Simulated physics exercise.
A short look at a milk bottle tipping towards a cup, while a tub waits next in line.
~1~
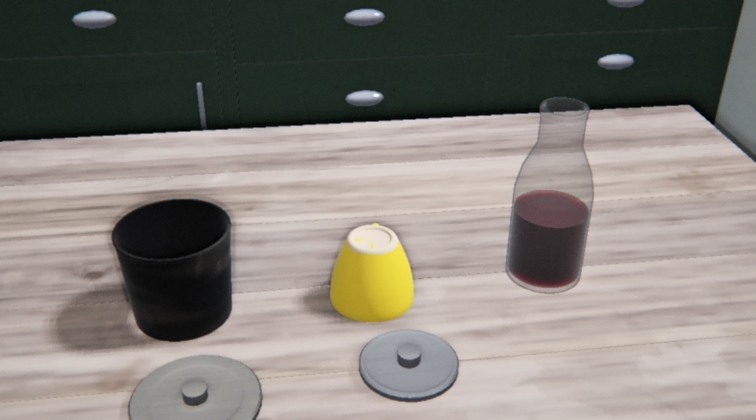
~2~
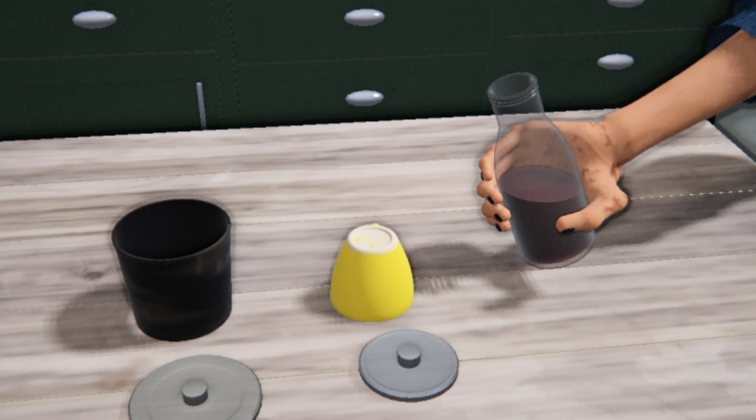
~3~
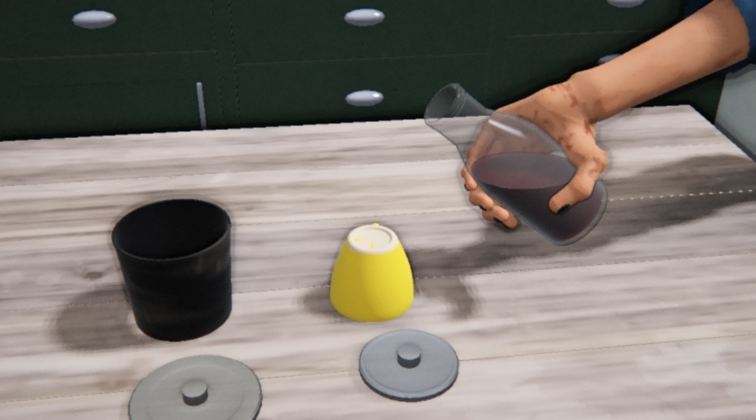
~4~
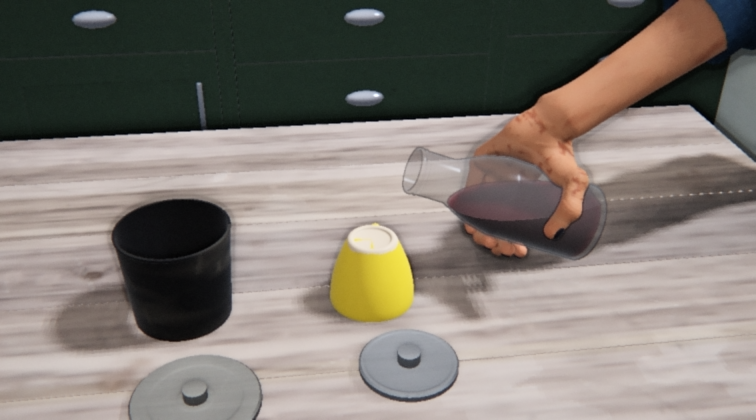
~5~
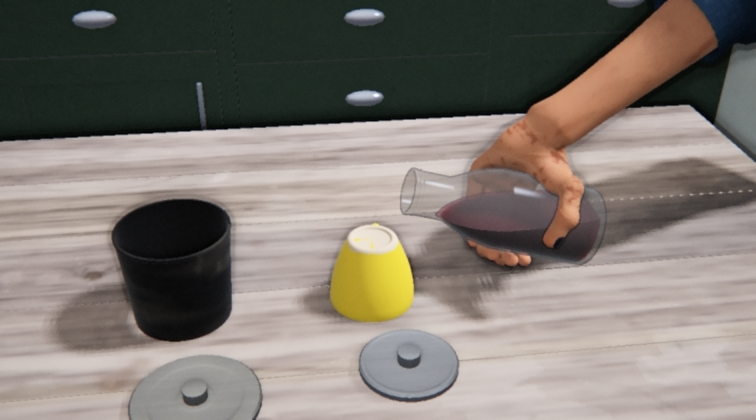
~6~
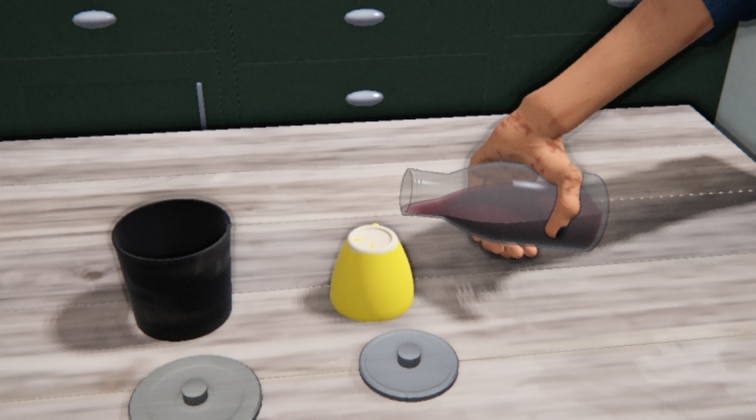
A hand picked up a glass bottle of dark red liquid and tilted it left until it lay nearly sideways above the table, its mouth near an upside-down yellow cup, with nothing coming out.
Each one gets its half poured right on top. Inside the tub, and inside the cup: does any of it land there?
One by one: The tub will let it in; the cup will keep it out.
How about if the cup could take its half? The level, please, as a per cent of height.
It reaches something close to 75 per cent.
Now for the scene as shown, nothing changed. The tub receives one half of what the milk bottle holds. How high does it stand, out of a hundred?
The level sits near 25 per cent of the height.
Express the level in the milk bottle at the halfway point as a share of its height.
Close to 20 percent.
Next, it runs off the upturned base of the cup.
After that, the grape juice goes into the tub.
Finally, the cup is empty, in a puddle; the tub has its share inside.
